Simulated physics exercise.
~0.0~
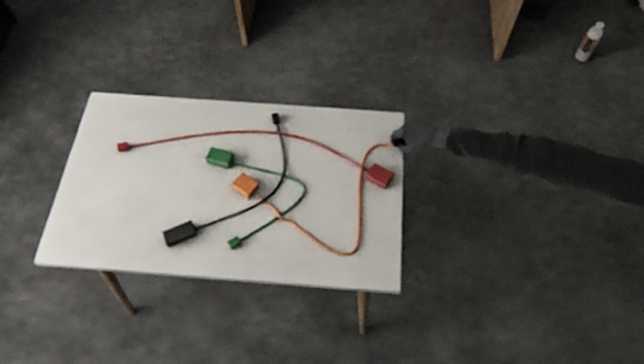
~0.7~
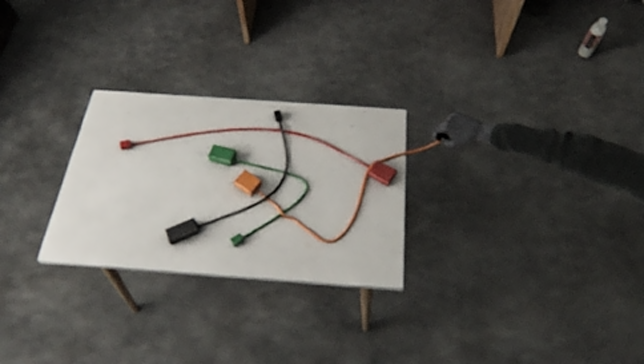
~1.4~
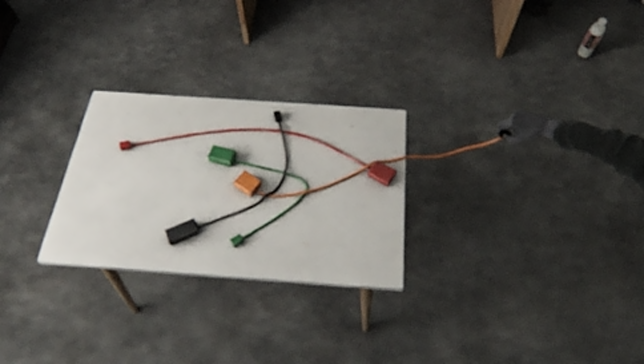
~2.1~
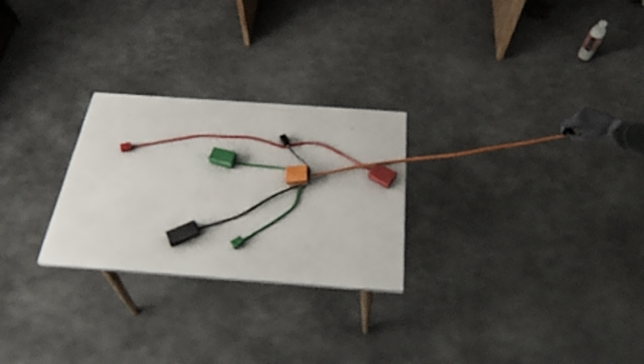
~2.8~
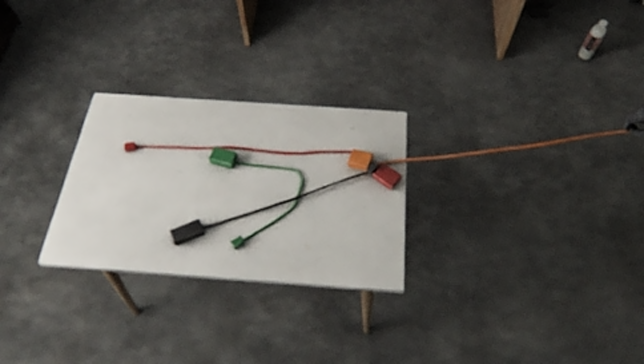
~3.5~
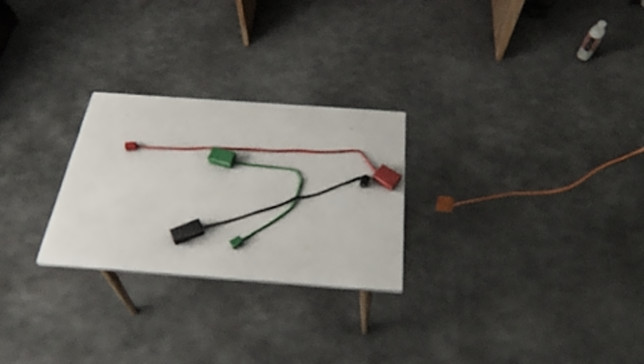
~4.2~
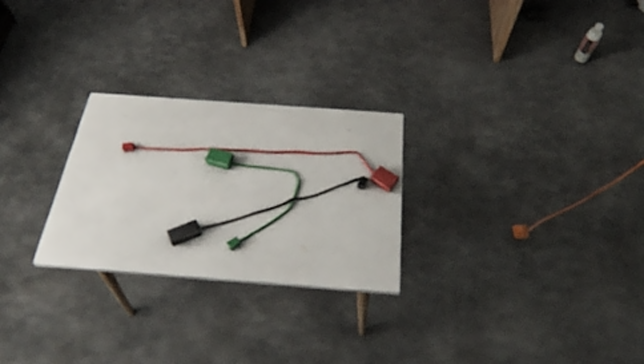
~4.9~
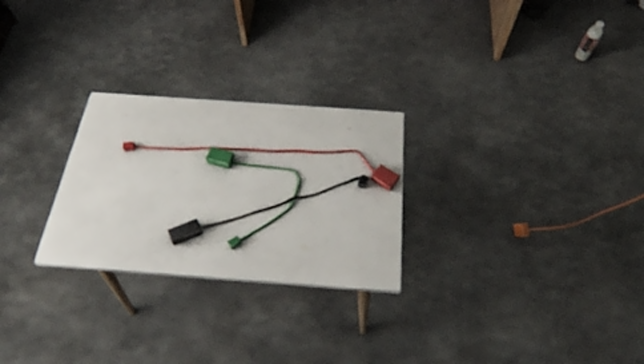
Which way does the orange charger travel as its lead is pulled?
The orange charger travels to the right, sliding across the table and off its right edge.
A gloved hand pulls the orange lead rightward until its charger drops off the white table.
